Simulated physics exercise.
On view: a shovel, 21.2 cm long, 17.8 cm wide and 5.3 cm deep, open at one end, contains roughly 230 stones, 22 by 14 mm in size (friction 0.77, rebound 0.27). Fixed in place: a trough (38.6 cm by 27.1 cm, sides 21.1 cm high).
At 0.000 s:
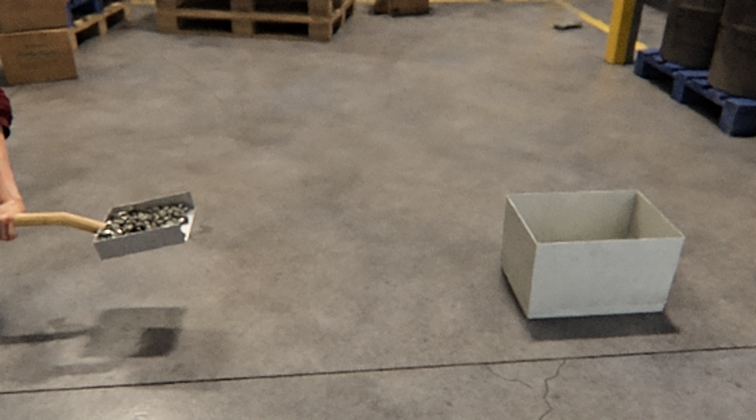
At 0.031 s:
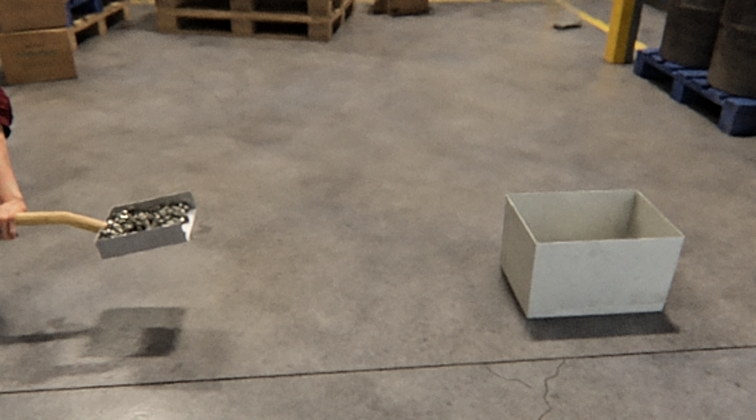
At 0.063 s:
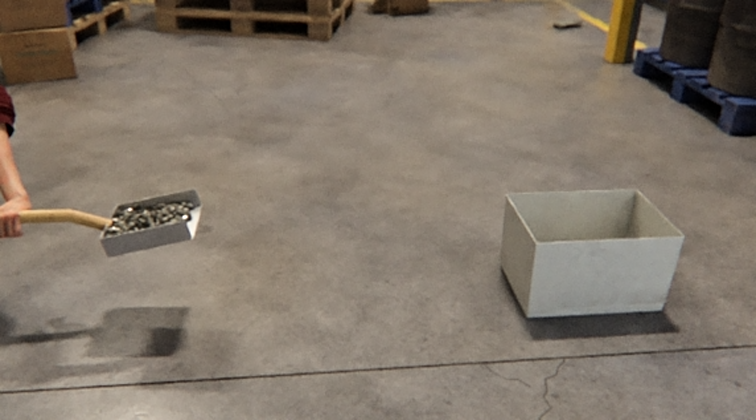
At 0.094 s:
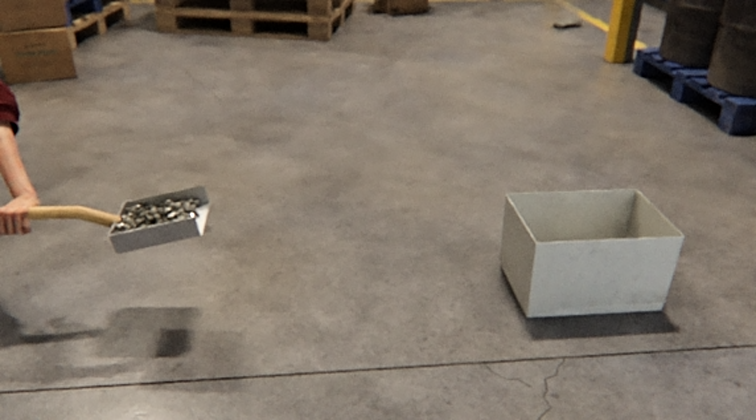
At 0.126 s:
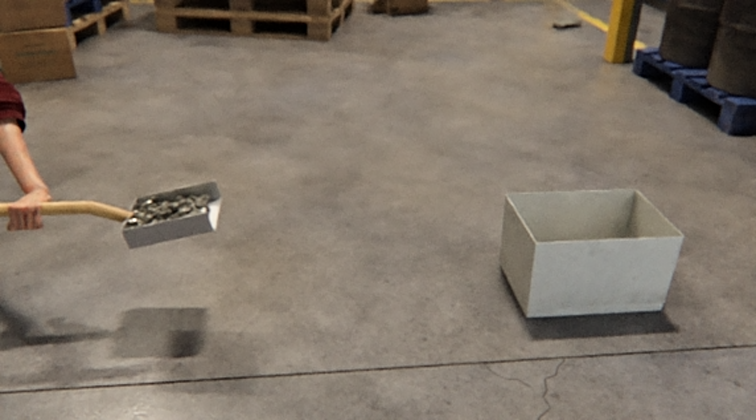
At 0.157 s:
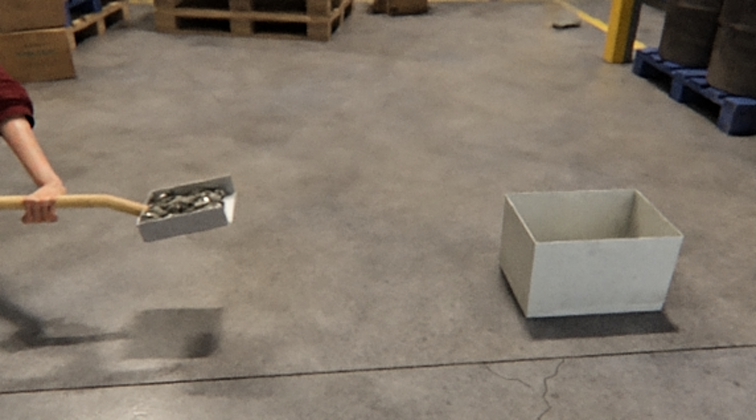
On a warehouse floor, a hand moves a shovel of small stones slightly right.
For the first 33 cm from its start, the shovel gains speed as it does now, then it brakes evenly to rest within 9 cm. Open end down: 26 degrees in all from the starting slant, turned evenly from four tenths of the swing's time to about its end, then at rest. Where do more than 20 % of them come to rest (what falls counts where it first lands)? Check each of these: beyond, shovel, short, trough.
At the end, beyond: Is left holding at most a fifth; shovel: Is left holding at most a fifth; short: Is left holding at most a fifth; trough: Is left holding more than a fifth.
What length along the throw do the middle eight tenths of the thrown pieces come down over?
I'd put it at about 10 cm.
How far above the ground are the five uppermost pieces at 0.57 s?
Around 40 cm above the ground.
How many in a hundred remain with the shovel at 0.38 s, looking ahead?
I'd put it near 10 in a hundred.
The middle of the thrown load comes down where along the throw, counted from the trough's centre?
Beyond it by some 15 cm.
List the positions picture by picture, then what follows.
In the first frame, shovel at (137, 235); tilt 11 degrees; moved 0.0 cm; low side left; open edge at (191, 224); middle of the load at (139, 224); trough at (591, 215).
In the second frame, shovel at (138, 234); tilt 11 degrees; moved 0.5 cm; low side left; open edge at (192, 224); middle of the load at (140, 224).
In the third frame, shovel at (144, 231); tilt 11 degrees; moved 2.0 cm; low side left; open edge at (197, 221); middle of the load at (150, 221).
In the fourth frame, shovel at (152, 228); tilt 11 degrees; moved 4.3 cm; low side left; open edge at (206, 218); middle of the load at (158, 217).
In the fifth frame, shovel at (165, 223); tilt 11 degrees; moved 7.8 cm; low side left; open edge at (218, 213); middle of the load at (169, 213).
In the sixth frame, shovel at (181, 217); tilt 11 degrees; moved 12.1 cm; low side left; open edge at (233, 208); middle of the load at (185, 201); trough at (589, 214). It turns about 160 degrees a second.
After 0.28 s, tilt 3 degrees; shovel 100 %; middle of all pieces near (277, 164).
After 0.38 s, tilt 14 degrees; shovel 10 %, in the air 90 %; middle of all pieces near (374, 140).
After 0.48 s, tilt 15 degrees; in the air 100 %; middle of all pieces near (468, 152).
After 0.57 s, tilt 15 degrees; trough 30 %, in the air 70 %; middle of all pieces near (544, 191).
In the end, at 1.6 s, beyond 0 %, shovel 0 %, short 0 %, trough 100 %.
